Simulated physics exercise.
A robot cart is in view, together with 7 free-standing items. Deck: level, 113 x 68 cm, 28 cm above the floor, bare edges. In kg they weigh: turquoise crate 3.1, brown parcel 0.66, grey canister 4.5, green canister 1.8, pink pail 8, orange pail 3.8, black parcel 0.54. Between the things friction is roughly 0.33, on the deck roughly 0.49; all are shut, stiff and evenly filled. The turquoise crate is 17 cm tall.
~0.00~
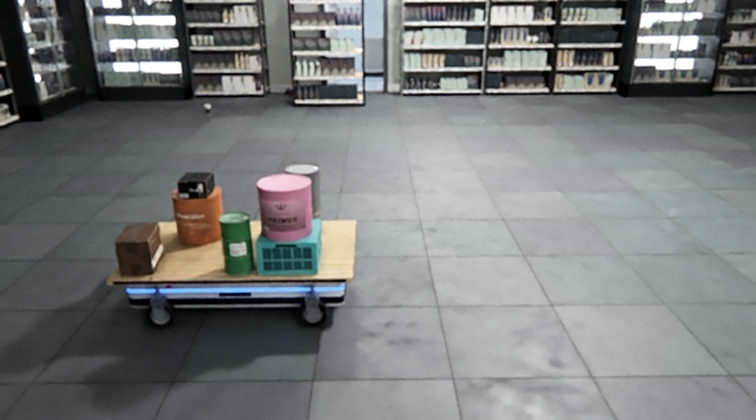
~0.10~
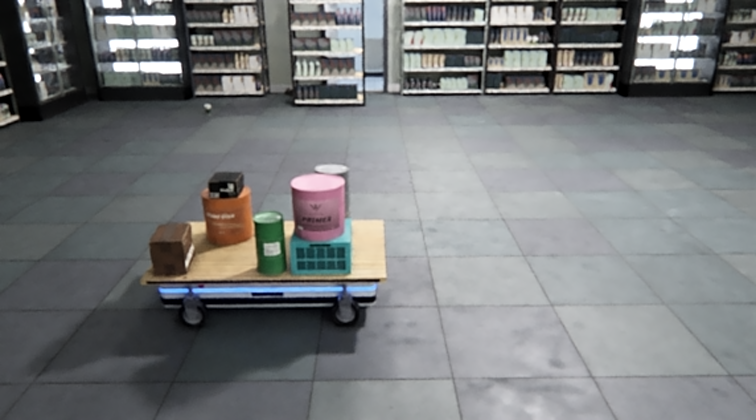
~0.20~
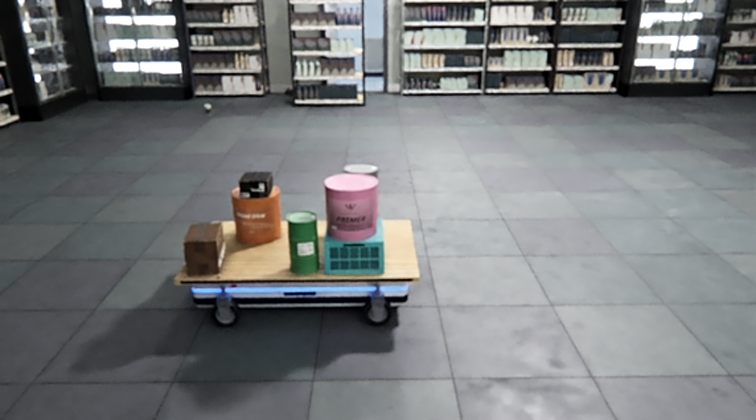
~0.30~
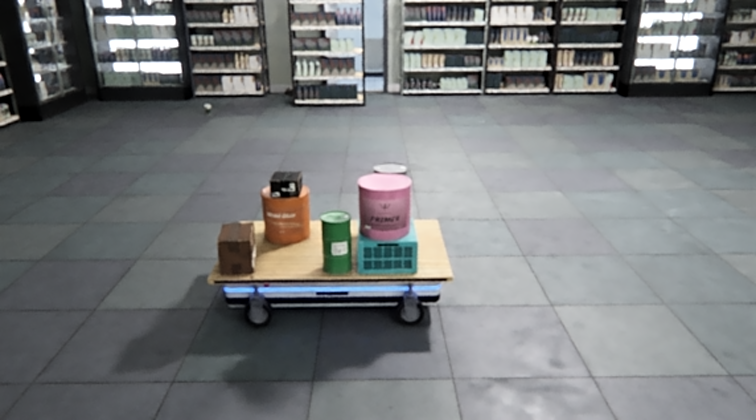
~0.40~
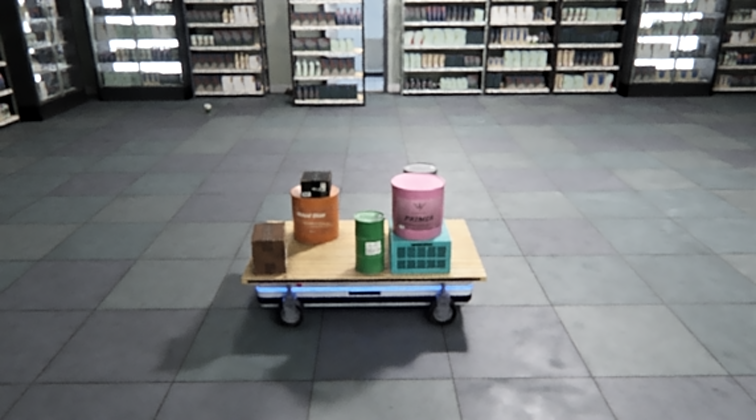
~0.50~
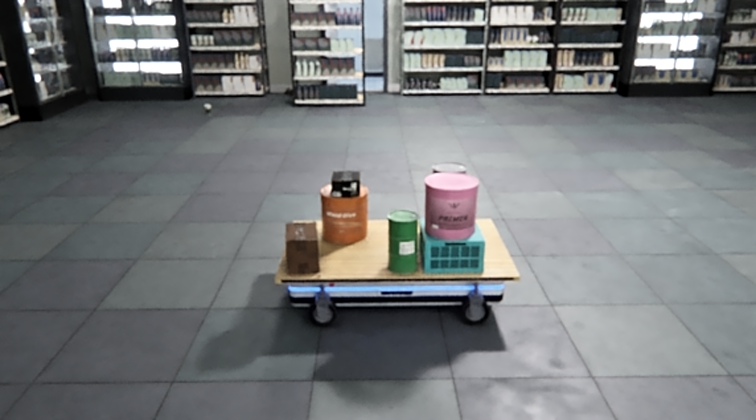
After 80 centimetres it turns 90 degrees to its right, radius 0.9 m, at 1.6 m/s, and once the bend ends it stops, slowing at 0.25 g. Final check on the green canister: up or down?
Up.
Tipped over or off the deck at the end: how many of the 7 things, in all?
That makes 2.
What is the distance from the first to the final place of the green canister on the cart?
2 cm.
By 1.00 s, cart 160 cm along, turned 41°; grey canister now off the deck; green canister 2 cm from its spot near (527, 283); pink pail tilted 34°.
By 1.50 s, cart 240 cm along, turned 89°; pink pail now off the deck; green canister 2 cm from its spot near (557, 389); black parcel 5 cm from its spot.
When it is over (2.7 s), off the deck and tipped over, grey canister and pink pail; the other 5 within 10 cm of the start.
